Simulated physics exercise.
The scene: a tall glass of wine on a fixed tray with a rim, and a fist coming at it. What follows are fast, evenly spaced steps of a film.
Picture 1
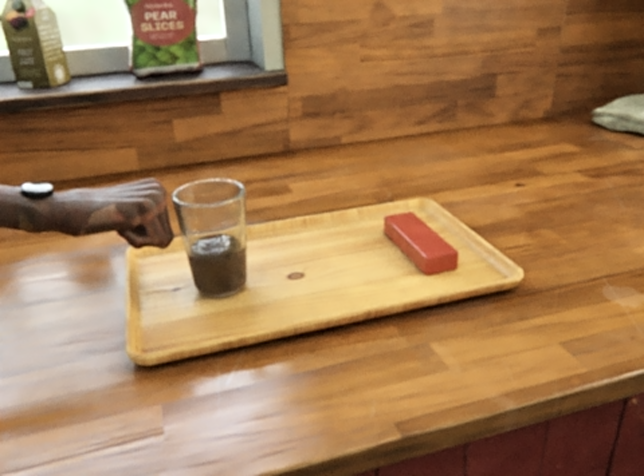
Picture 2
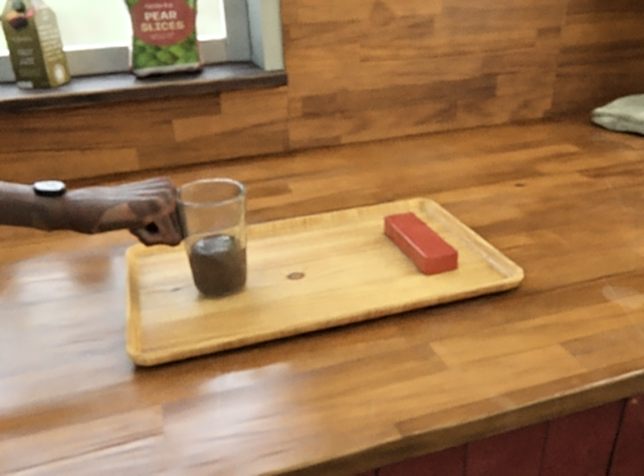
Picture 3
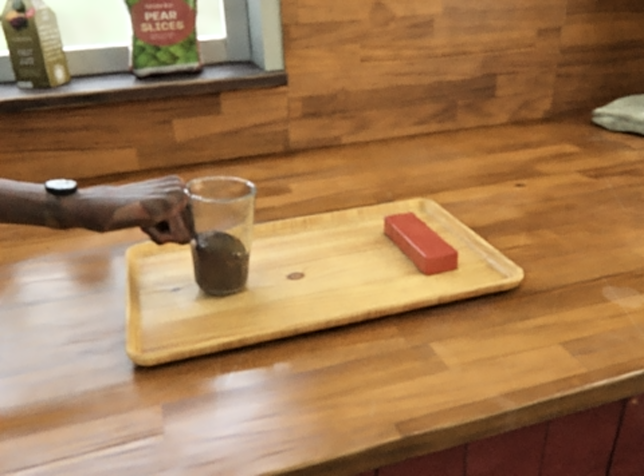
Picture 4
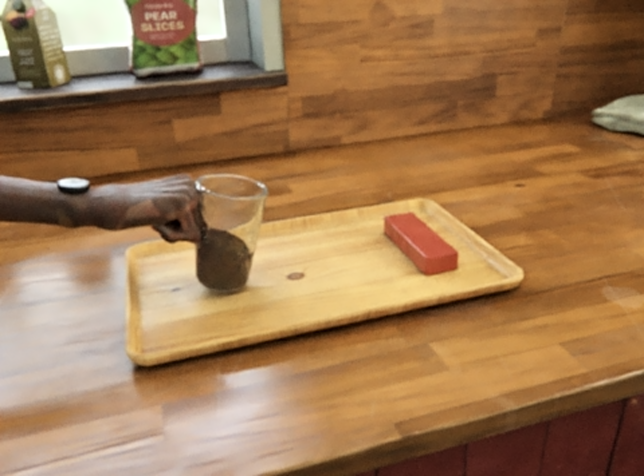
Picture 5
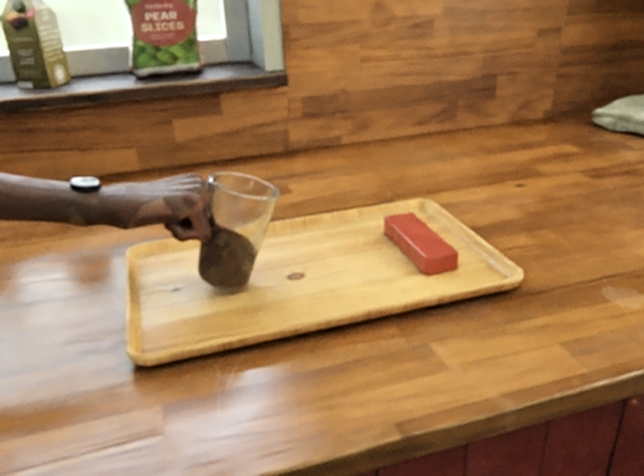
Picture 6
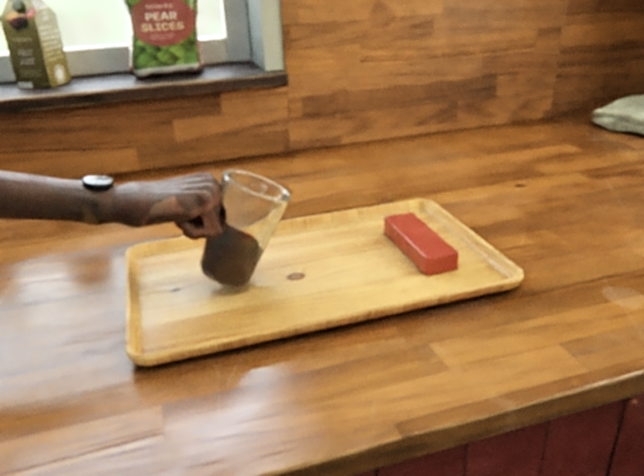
The clip shows a fist with a dark wristband pushing a glass of dark liquid on a wooden tray from the left, the glass standing upright at first, then leaning progressively rightward, while a red block stays still.
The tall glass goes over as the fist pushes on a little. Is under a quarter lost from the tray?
Yes.
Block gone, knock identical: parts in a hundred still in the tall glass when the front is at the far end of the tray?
50 %.
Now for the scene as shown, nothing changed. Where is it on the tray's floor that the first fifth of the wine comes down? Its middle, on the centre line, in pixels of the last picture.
Landing point, centre line: Approx. (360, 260).
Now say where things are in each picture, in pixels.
In the first frame, it leans 0°; its right rim is at (243, 189); the wine meets the walls at (189, 247) and (241, 238); the tray's far rim is at (470, 232); a block is fixed to the tray further along.
In the second frame, it leans 0°; its right rim is at (243, 189); the wine meets the walls at (188, 247) and (241, 238).
In the third frame, it leans 6°; its right rim is at (254, 189); the wine meets the walls at (193, 235) and (242, 238).
In the fourth frame, it leans 12°; its right rim is at (265, 190); the wine meets the walls at (198, 223) and (247, 240).
In the fifth frame, it leans 19°; its right rim is at (276, 192); the wine meets the walls at (206, 220) and (254, 241).
In the sixth frame, it leans 25°; its right rim is at (287, 195); the wine meets the walls at (211, 231) and (261, 240).
A moment on, the tall glass lies on its side and 100 per cent is in the glass, 0 on the tray and 0 above or beyond its rim.
Next, the tall glass lies on its side and 61 per cent is in the glass, 31 on the tray and 8 above or beyond its rim.
Then the tall glass lies on its side and 29 per cent is in the glass, 45 on the tray and 25 above or beyond its rim.
Later the tall glass lies on its side and 17 per cent is in the glass, 79 on the tray and 5 above or beyond its rim.
At rest 95 per cent is held by tray and glass, 5 is off the tray.
